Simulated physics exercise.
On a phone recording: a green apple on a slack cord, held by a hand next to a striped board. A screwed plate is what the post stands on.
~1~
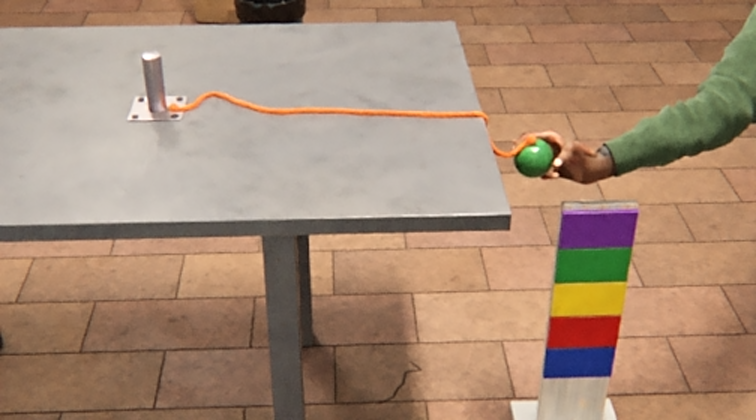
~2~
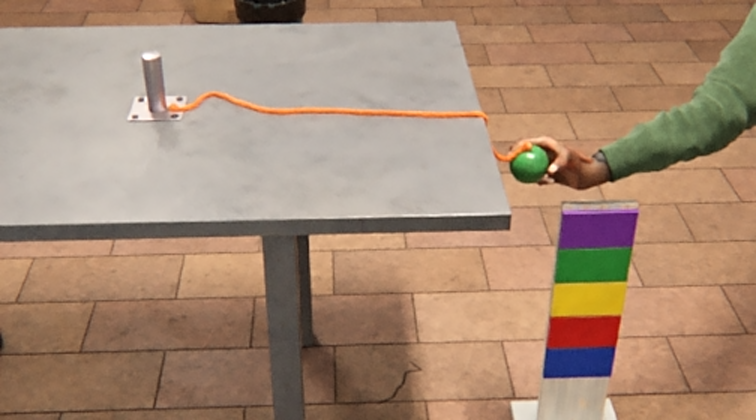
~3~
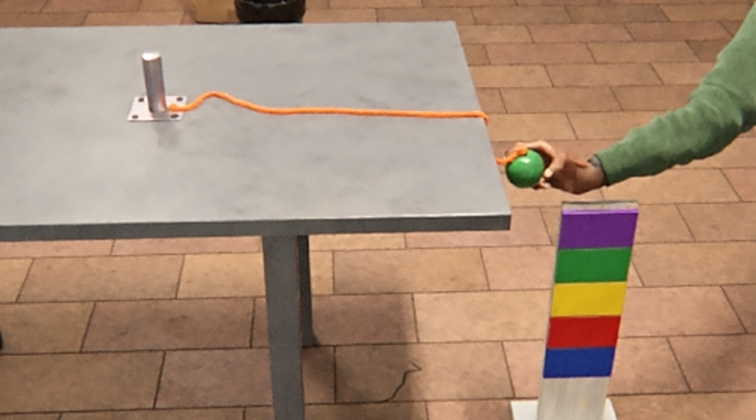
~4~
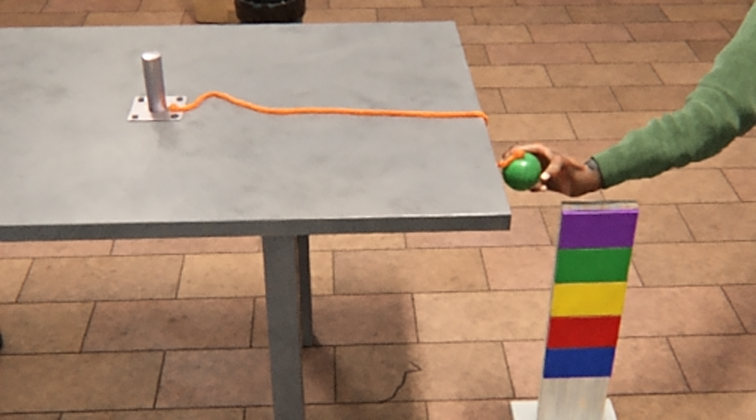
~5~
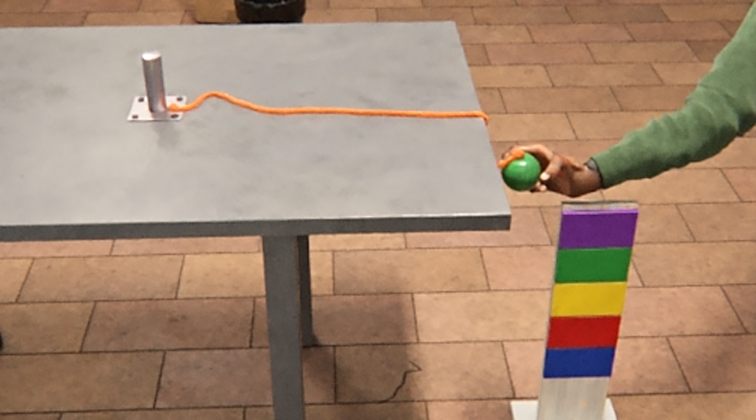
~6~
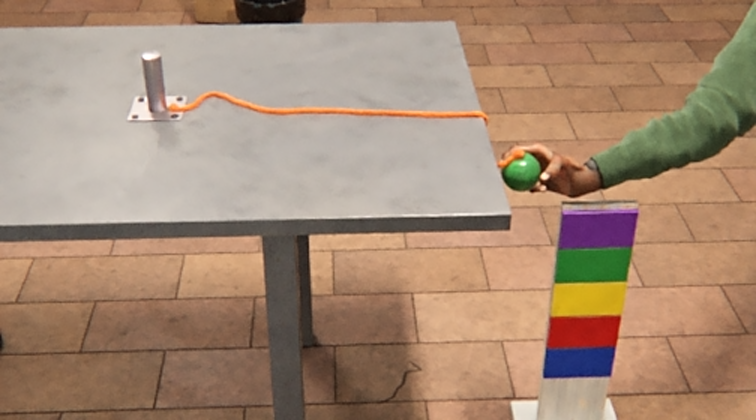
On a brick-paved floor beside a gray metal table, a hand in a green sleeve holds a green ball-like object tied to an orange cord that runs from a post. The hand shifts slightly left and down toward the table's edge, then stays still above a striped, multicolored board.
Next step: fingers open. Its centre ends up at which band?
At the purple one.
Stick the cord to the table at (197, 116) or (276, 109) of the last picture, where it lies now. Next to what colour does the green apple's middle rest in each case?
For the first place it's purple, and for the second purple.
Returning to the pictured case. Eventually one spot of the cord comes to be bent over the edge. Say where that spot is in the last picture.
The spot located at (454, 115) in the last picture.
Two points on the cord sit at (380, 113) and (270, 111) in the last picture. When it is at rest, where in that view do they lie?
(413, 107) and (303, 107), approximately.
Soon after, apple near (444, 229); level with purple.
Then, apple near (492, 229); level with purple.
At rest, apple near (466, 230); level with purple. At purple.
